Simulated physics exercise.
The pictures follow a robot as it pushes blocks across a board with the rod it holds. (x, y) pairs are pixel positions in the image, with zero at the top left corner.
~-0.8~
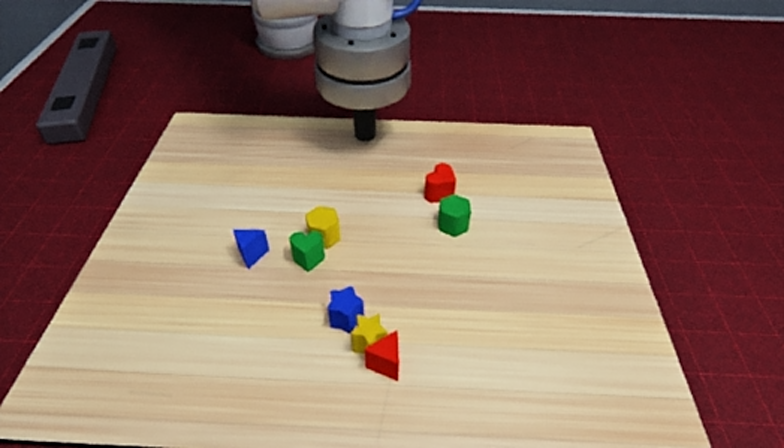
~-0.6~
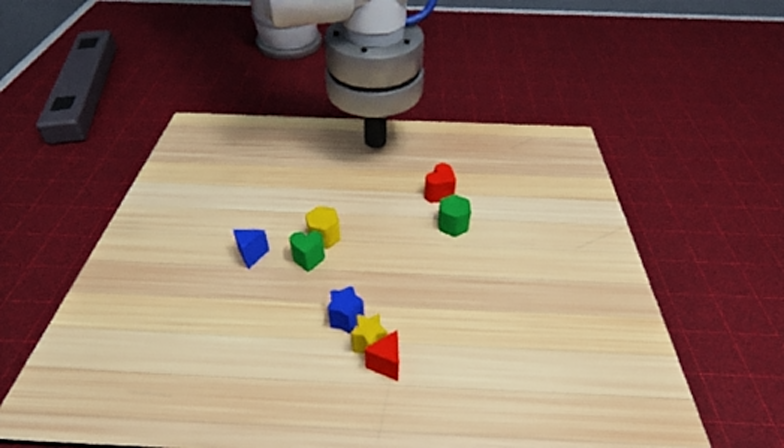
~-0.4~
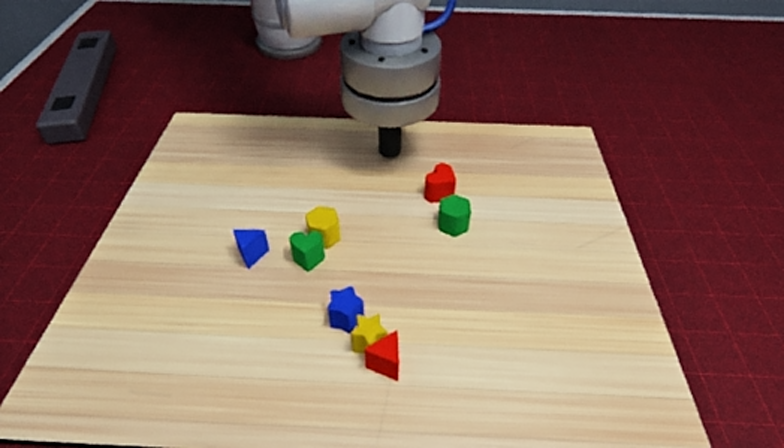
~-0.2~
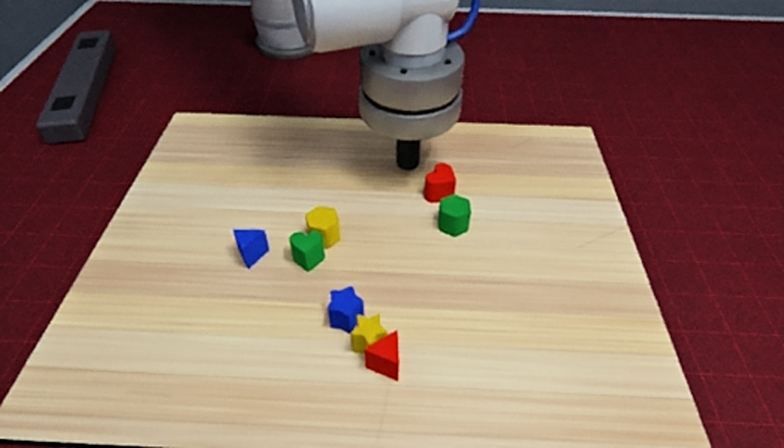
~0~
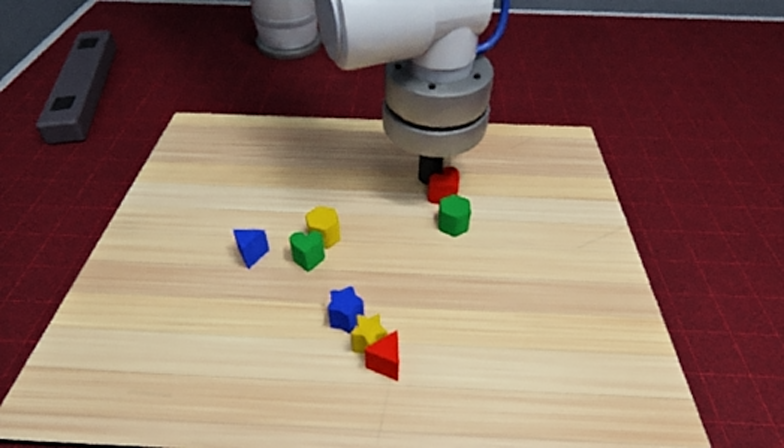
To begin with, a robot arm holds a dark rod near the far edge of a wooden board scattered with small red, green, blue and yellow blocks. The arm moves the rod rightward and nearer to the red heart, then meets it and nudges it slightly, while the other blocks stay still.
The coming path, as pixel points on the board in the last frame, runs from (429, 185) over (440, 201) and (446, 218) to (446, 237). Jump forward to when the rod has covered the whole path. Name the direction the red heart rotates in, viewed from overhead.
Looking down, it rotates anti-clockwise.
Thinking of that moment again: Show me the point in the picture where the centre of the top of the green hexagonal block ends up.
(472, 232)
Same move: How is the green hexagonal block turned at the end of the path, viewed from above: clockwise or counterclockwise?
Seen from above, clockwise.
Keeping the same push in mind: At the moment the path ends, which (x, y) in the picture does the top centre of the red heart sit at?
My estimate: (473, 197).
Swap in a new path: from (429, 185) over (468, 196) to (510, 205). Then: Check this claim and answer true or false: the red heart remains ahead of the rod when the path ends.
Answer: False.
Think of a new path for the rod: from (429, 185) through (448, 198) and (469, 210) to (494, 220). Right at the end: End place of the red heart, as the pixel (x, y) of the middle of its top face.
Its top middle: (512, 216).
What follows on the original path. Halfway along, rod at (444, 202); red heart at (469, 195), turned 35° anticlockwise; green hexagonal block at (464, 218), turned 45° clockwise.
At the end, rod at (447, 230); red heart at (473, 197), turned 55° anticlockwise; green hexagonal block at (472, 232), turned 30° clockwise.
